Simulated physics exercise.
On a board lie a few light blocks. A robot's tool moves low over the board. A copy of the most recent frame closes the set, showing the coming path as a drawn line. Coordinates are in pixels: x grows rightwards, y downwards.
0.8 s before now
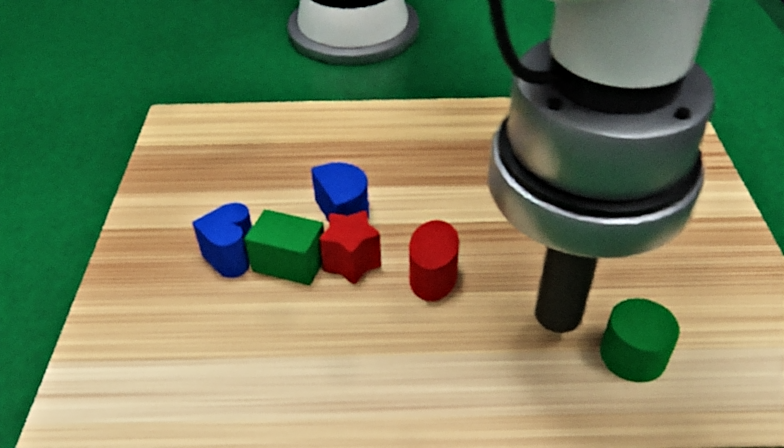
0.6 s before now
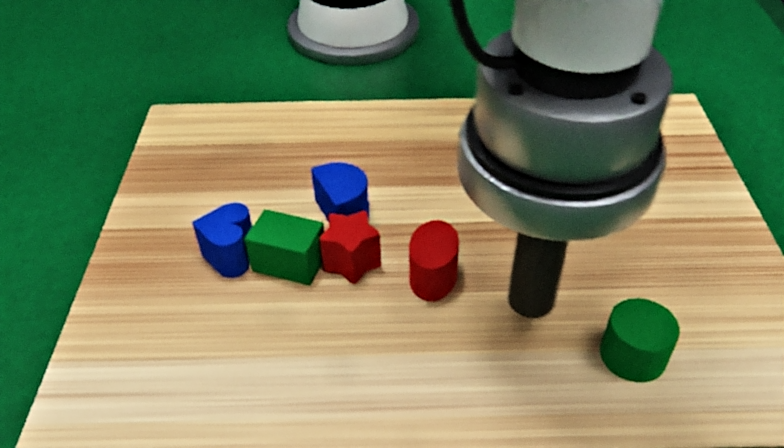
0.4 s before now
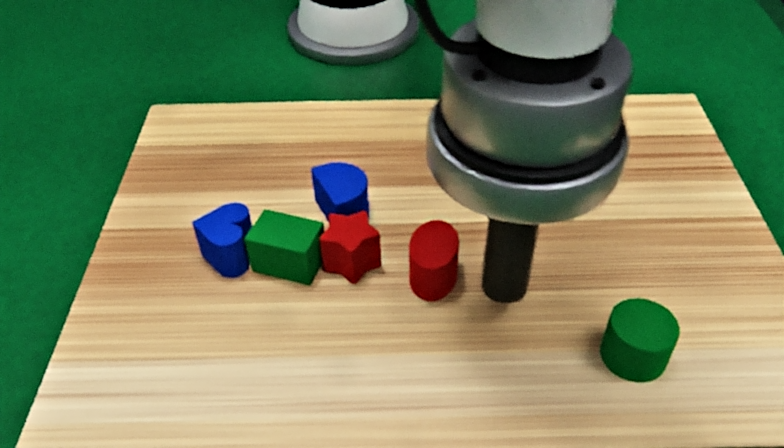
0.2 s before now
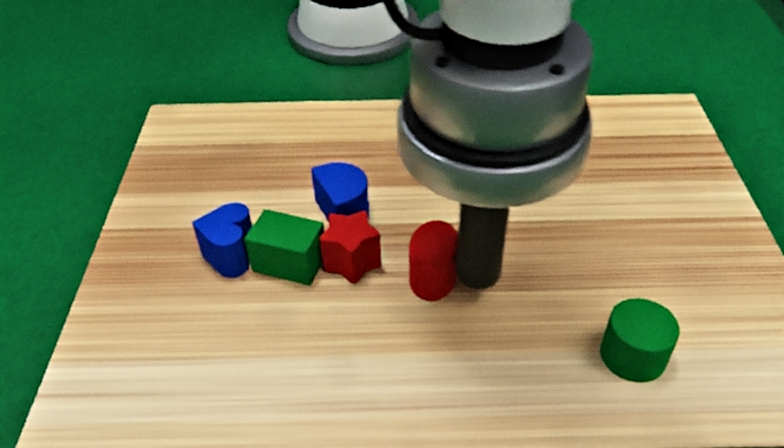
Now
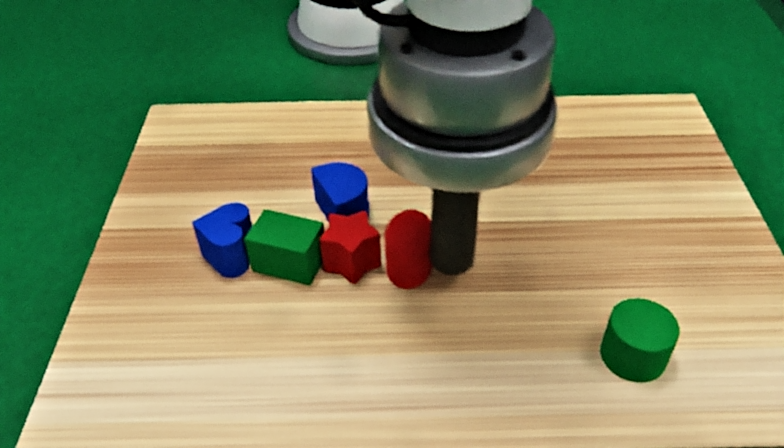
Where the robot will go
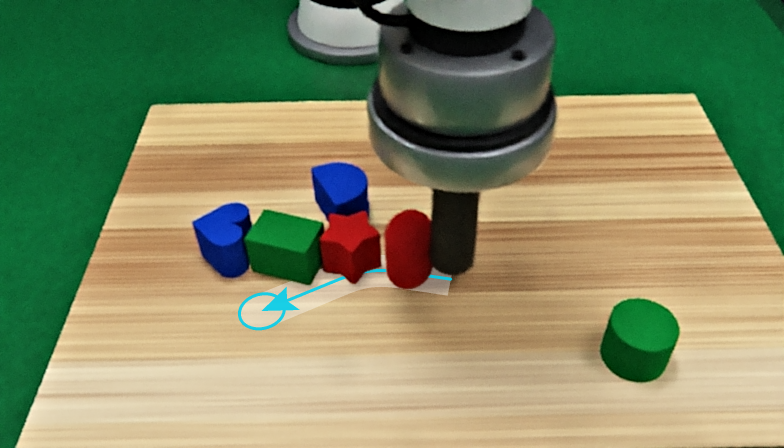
A robot arm moves left over the board and pushes the red oval toward the red star.
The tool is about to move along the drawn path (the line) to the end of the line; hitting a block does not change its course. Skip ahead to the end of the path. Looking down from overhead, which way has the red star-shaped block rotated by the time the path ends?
Overhead view: Anti-clockwise.
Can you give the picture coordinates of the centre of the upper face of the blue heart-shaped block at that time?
About (198, 220).
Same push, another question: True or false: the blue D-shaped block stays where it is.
False.
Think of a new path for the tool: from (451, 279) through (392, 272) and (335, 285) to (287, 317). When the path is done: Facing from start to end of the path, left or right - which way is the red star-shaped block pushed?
Pushed right.
The drawn path runs from (451, 279) through (386, 271) and (324, 286) to (262, 311).
What follows on the original path. One third of the way, tool at (385, 251); blue heart-shaped block at (211, 224); green rectangle at (264, 231); blue D-shaped block at (333, 171), turned 35° clockwise; red star-shaped block at (320, 211), turned 40° anticlockwise; red oval at (371, 207), turned 40° clockwise.
Two thirds of the way, tool at (321, 266); blue heart-shaped block at (211, 224); green rectangle at (264, 231); blue D-shaped block at (333, 170), turned 35° clockwise; red star-shaped block at (319, 210), turned 45° anticlockwise; red oval at (371, 204), turned 45° clockwise.
At the end, tool at (257, 291); blue heart-shaped block at (198, 220), turned 25° clockwise; green rectangle at (245, 235), turned 35° clockwise; blue D-shaped block at (333, 170), turned 35° clockwise; red star-shaped block at (319, 210), turned 45° anticlockwise; red oval at (371, 204), turned 45° clockwise.
